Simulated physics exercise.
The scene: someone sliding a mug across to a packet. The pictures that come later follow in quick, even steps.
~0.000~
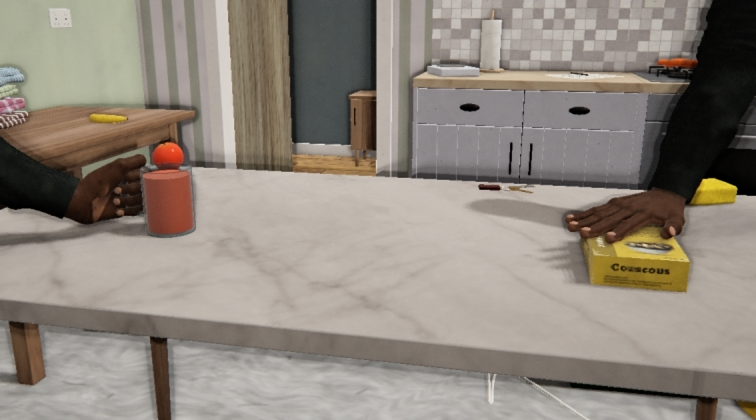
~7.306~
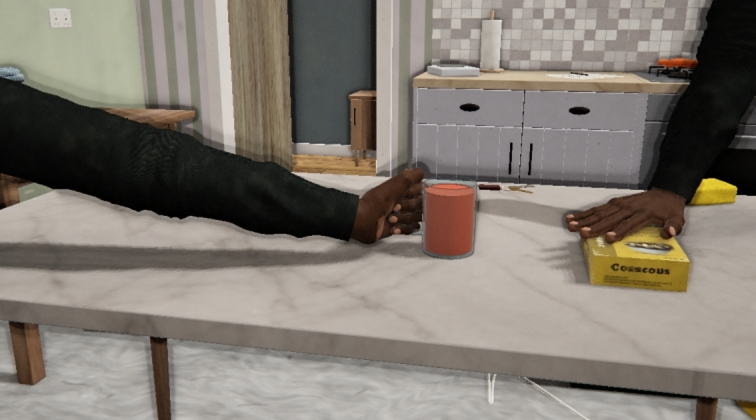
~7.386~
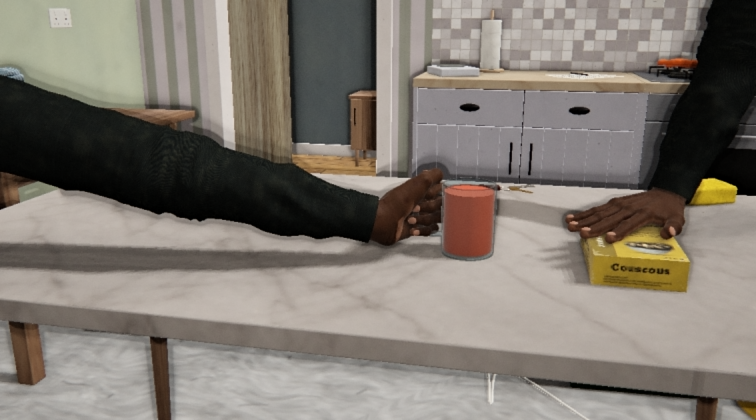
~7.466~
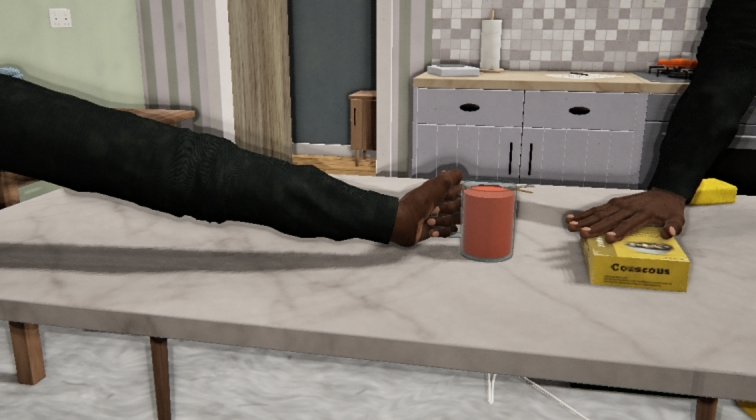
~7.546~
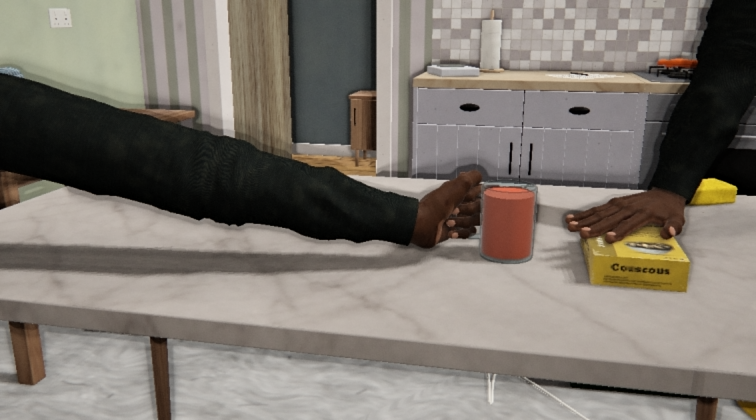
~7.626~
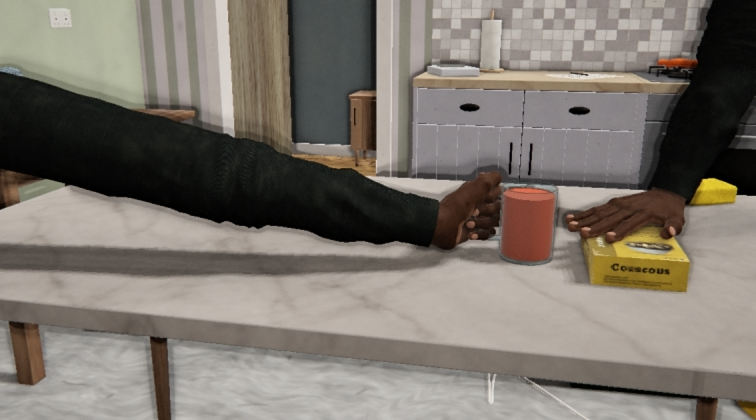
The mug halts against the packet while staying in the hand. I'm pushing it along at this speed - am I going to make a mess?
The liquid pours over.
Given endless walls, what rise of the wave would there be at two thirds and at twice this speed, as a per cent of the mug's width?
Roughly 25 per cent first, then roughly 70 per cent.
Around 7.8 s, the mug meets the packet.
Around 7.8 s, the tomato juice surges up the wall; it has lost some.
Around 9.2 s, the mug stands at the packet; it has lost some.
